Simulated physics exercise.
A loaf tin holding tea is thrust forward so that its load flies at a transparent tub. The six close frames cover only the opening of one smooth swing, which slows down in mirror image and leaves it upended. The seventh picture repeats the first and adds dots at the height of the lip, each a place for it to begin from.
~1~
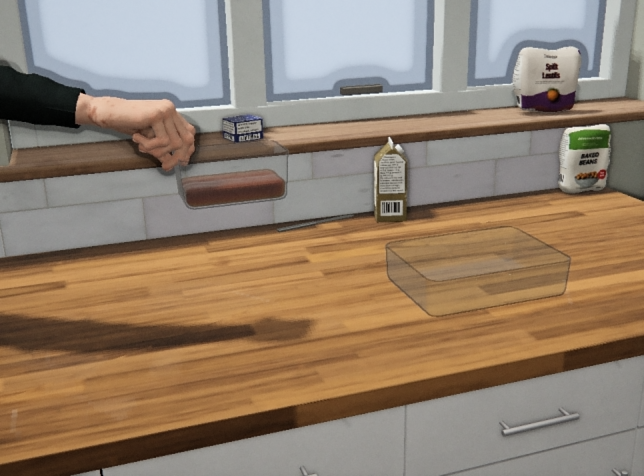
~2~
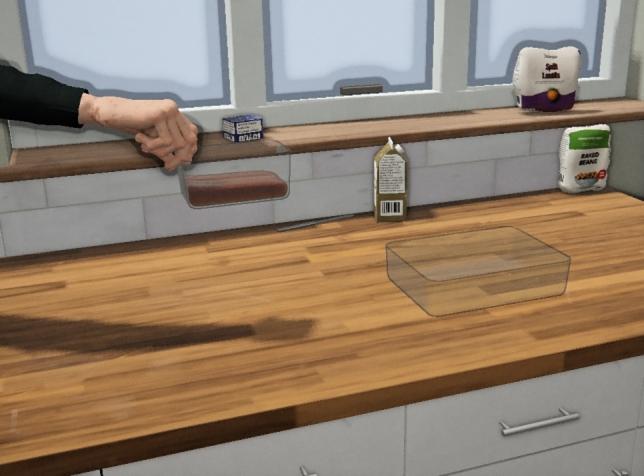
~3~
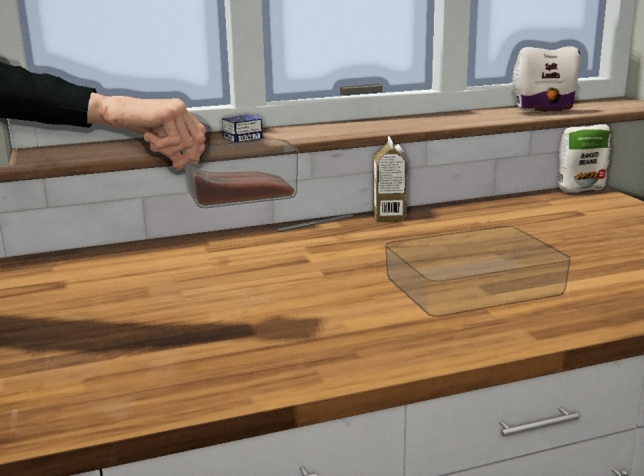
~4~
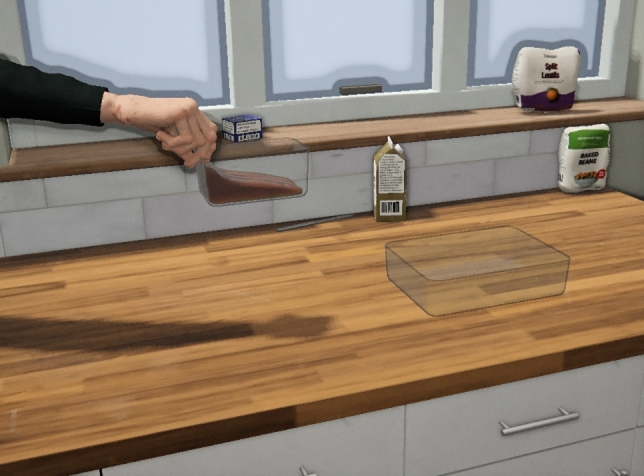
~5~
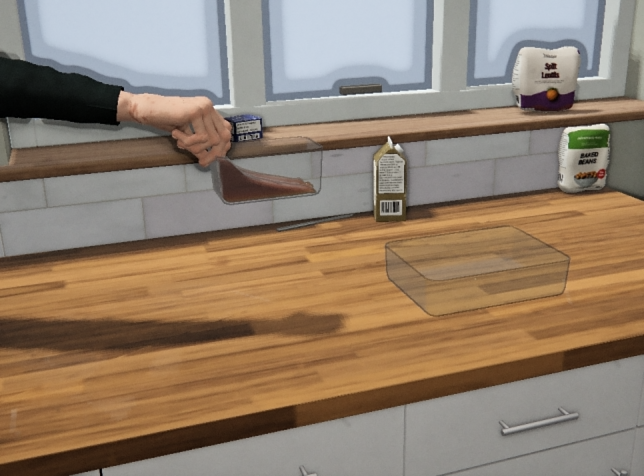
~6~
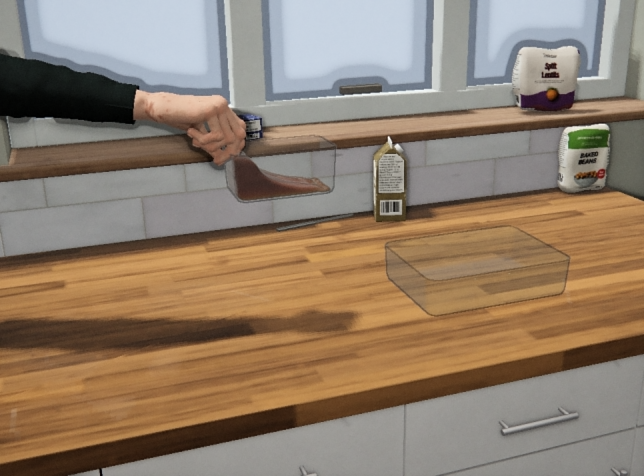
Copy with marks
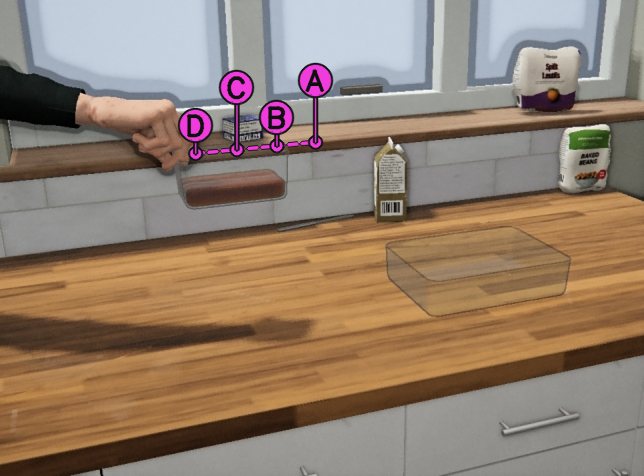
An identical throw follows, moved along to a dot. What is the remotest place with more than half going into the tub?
The limit is A.
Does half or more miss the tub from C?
Yes, it does.
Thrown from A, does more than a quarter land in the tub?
Yes, it does.
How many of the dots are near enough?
One.
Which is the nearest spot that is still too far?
Spot B.
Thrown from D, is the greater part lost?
Yes.
On the marked copy, A at (315, 142); B at (276, 145); C at (236, 149); D at (195, 153).
For spot A, about 69 % lands in the tub, 22 % falls short and 10 % goes beside or beyond.
For spot B, about 34 % lands in the tub, 59 % falls short and 7 % goes beside or beyond.
For spot C, about 14 % lands in the tub, 83 % falls short and 3 % goes beside or beyond.
For spot D, about 7 % lands in the tub, 91 % falls short.
